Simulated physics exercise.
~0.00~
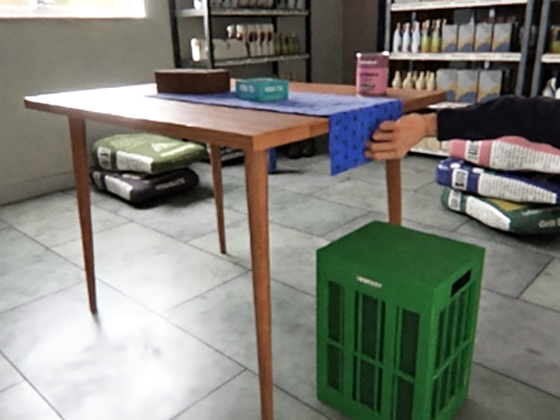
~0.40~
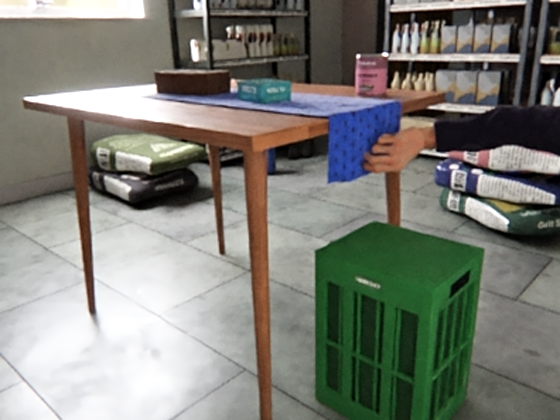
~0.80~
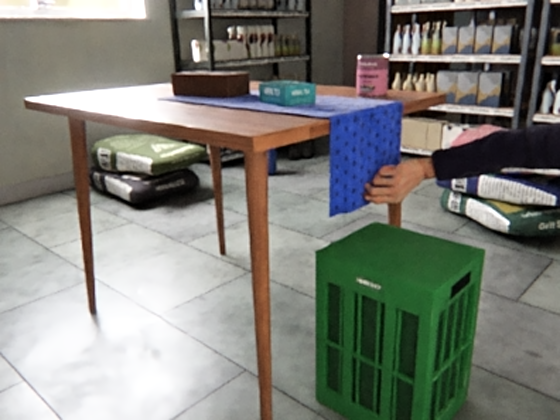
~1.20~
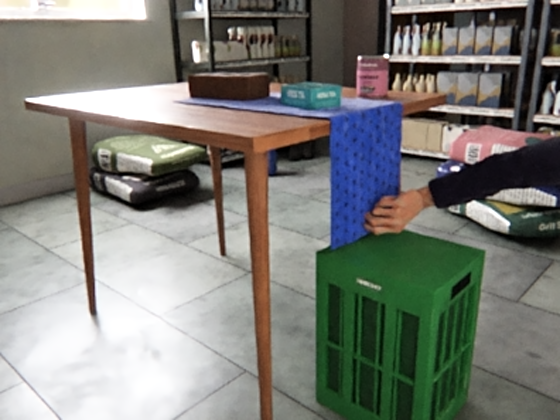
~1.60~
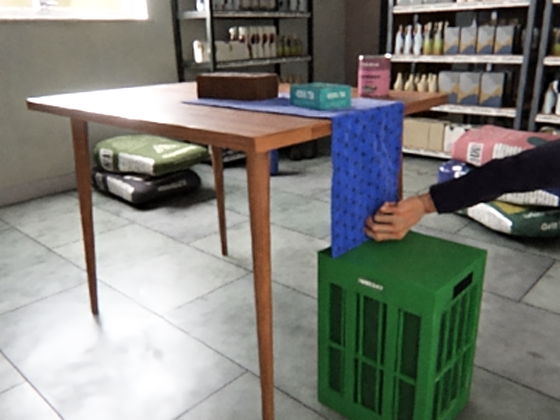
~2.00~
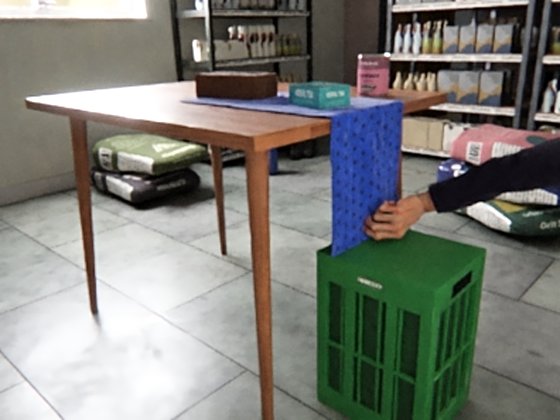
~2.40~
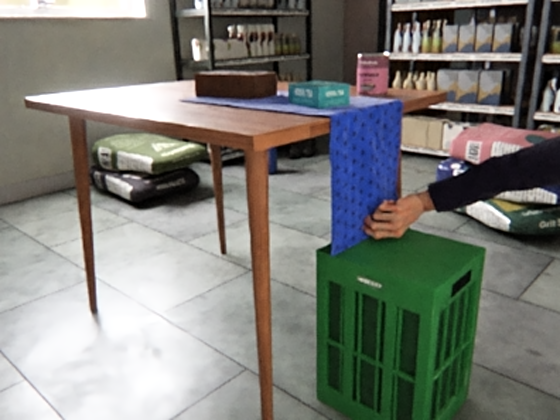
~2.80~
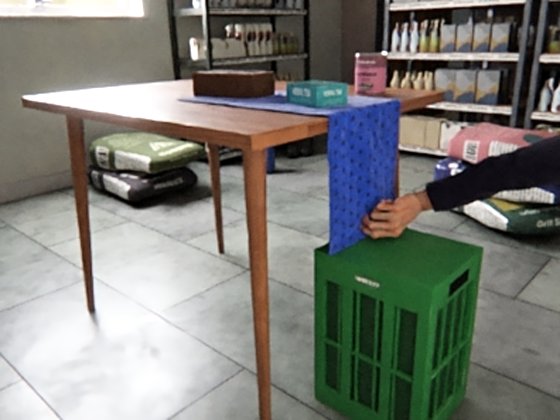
A blue table runner is pulled down by a hand to a green crate, carrying two items along.
